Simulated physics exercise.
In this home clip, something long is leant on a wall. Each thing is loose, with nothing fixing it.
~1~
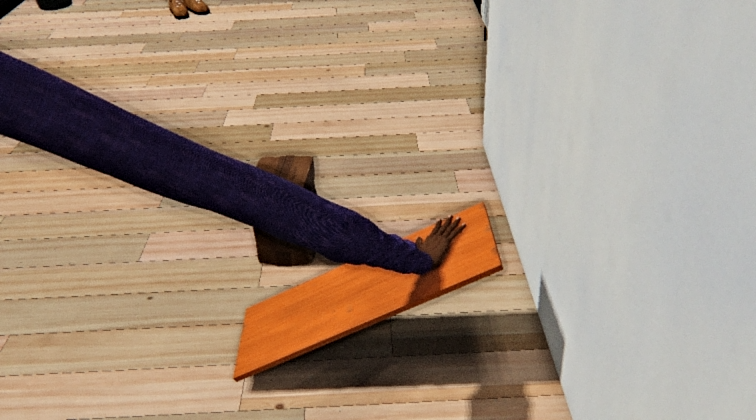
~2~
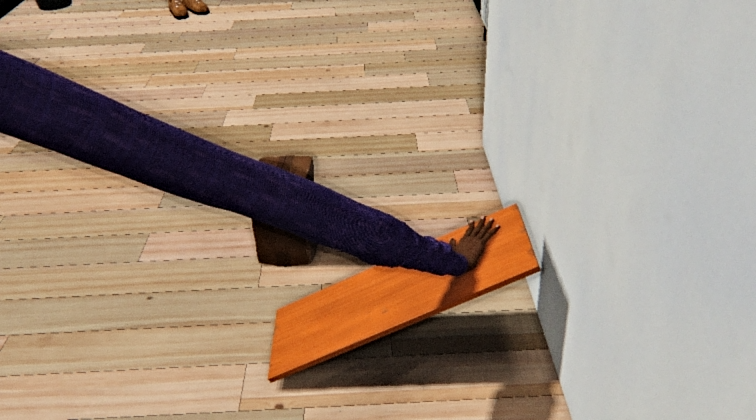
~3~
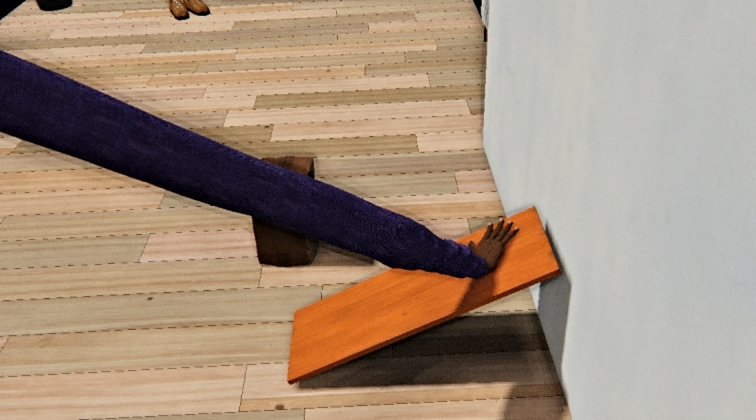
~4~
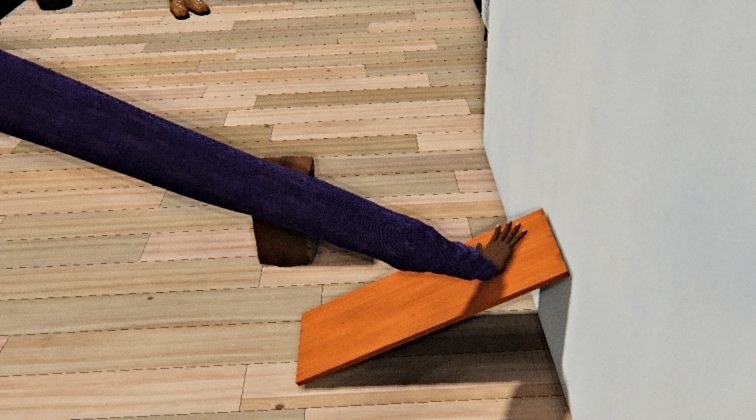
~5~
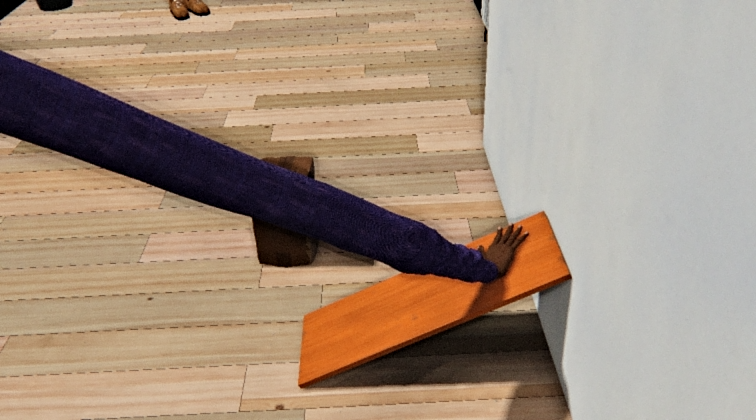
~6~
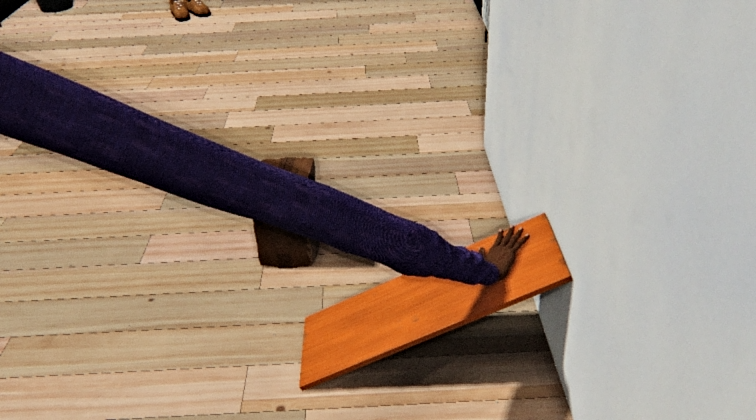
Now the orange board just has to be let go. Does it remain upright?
No.
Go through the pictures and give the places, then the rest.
In the first frame, on its way; orange board (361, 291).
In the second frame, on its way; orange board (395, 292).
In the third frame, on its way; orange board (413, 295).
In the fourth frame, on its way; orange board (422, 296).
In the fifth frame, leant on the wall, still held; orange board (424, 299).
In the sixth frame, leant on the wall, still held; orange board (425, 301).
Then, 0.30 s on from there, orange board sunk by 13° near (415, 324).
Then, 0.40 s on from there, orange board sunk by 26° near (409, 346).
Then, 0.70 s on from there, orange board resting near (410, 345).
In the end, moved from the start, orange board; brown box unmoved. At the end, from the last picture's camera, orange board near (409, 347). The board gives way.
